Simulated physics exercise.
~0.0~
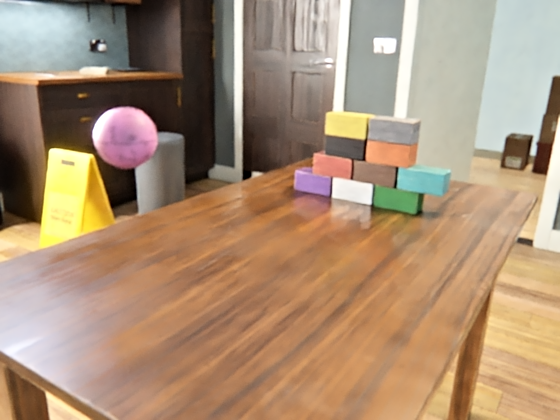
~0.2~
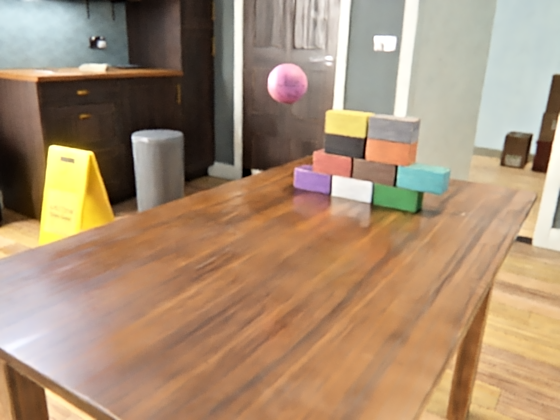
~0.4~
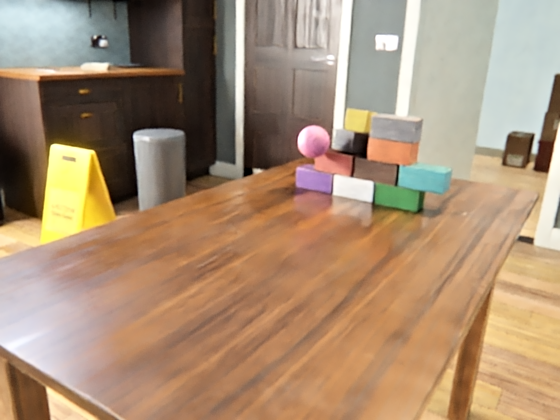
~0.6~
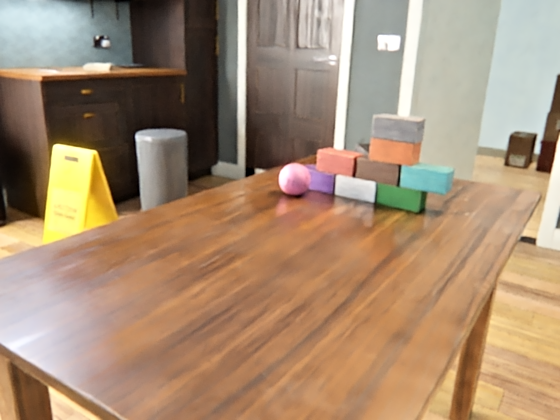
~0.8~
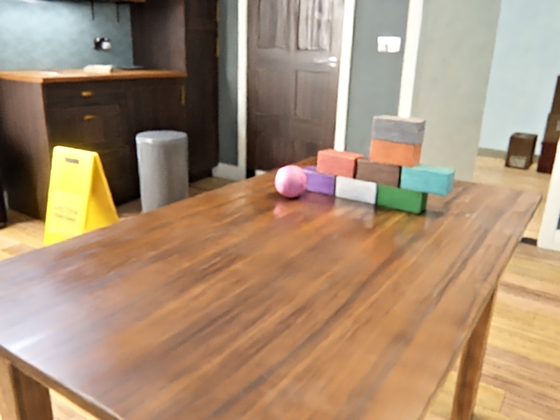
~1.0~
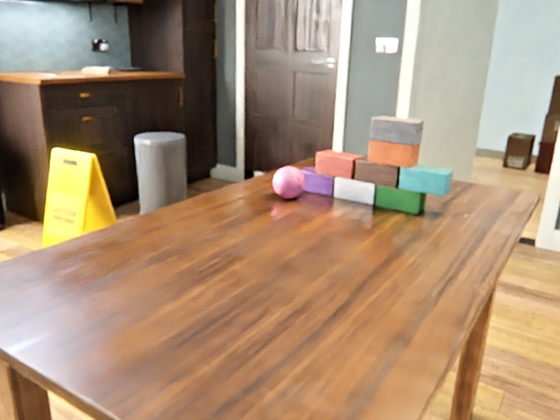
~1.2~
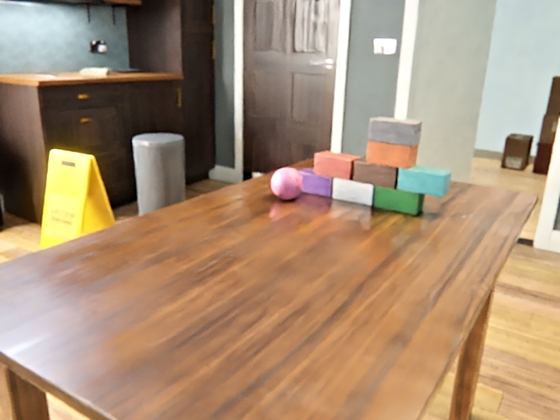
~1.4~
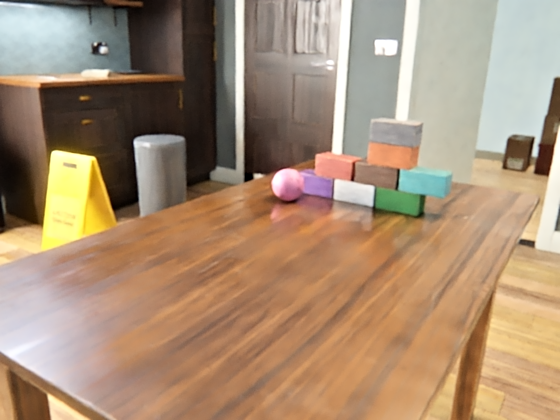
Pink ball flying into stacked coloured blocks on a wooden table, knocking the yellow and black ones out of view before settling beside the pile.
